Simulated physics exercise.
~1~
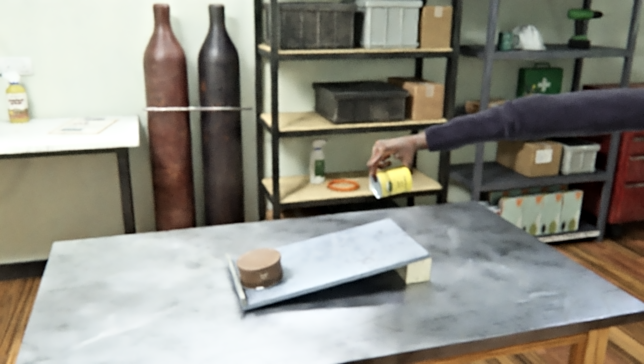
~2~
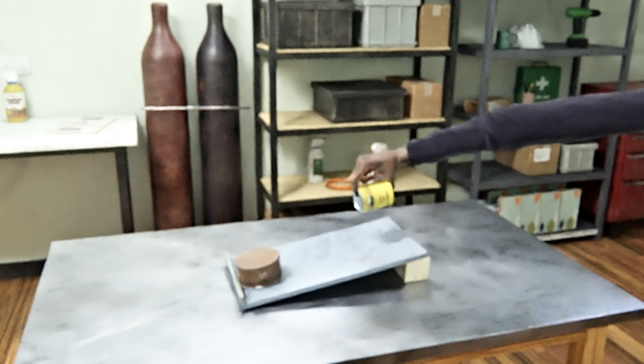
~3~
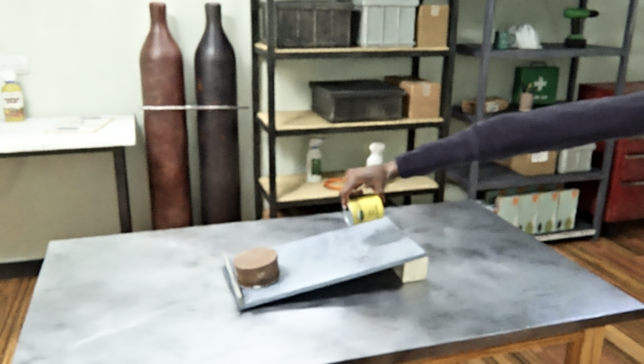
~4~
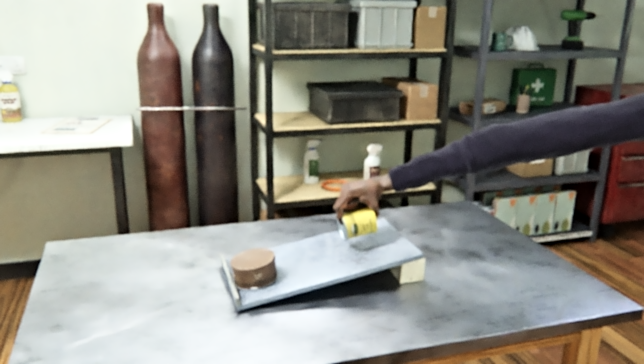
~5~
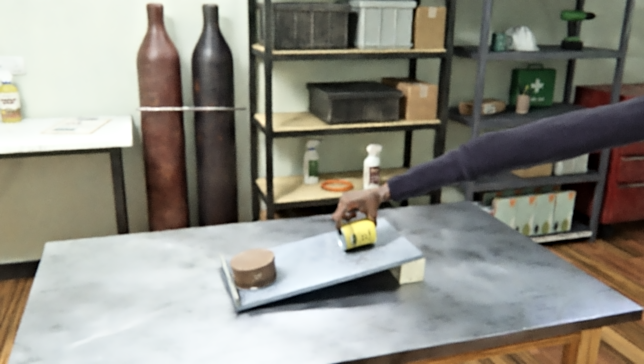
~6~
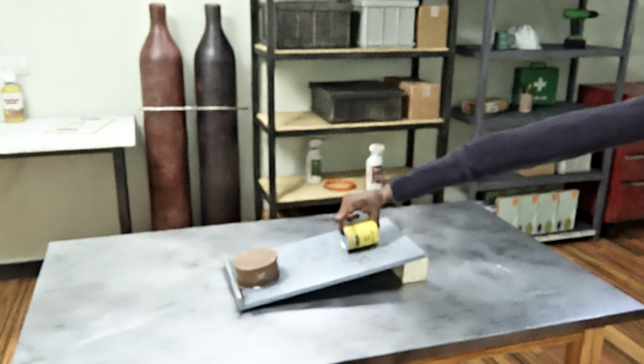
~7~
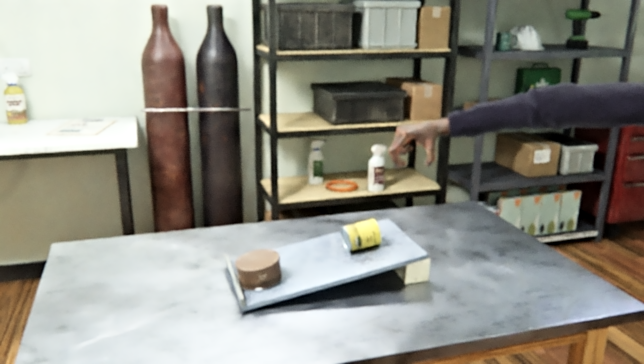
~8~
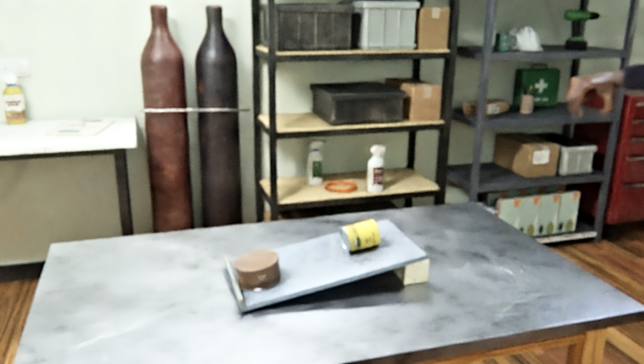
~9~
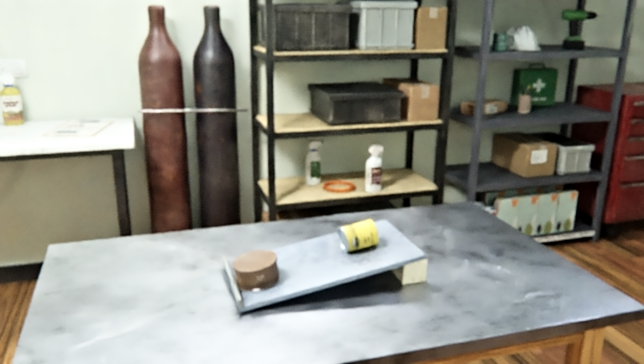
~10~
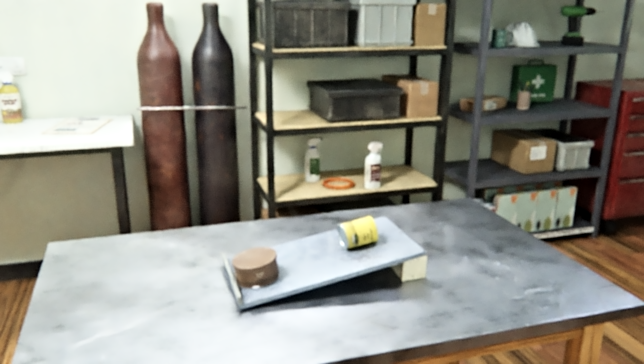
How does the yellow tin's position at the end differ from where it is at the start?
At the start the yellow tin is held in a hand in the air above the right part of the board. At the end it lies on its side on the upper part of the sloping board, lower and a little further left, with no hand on it.
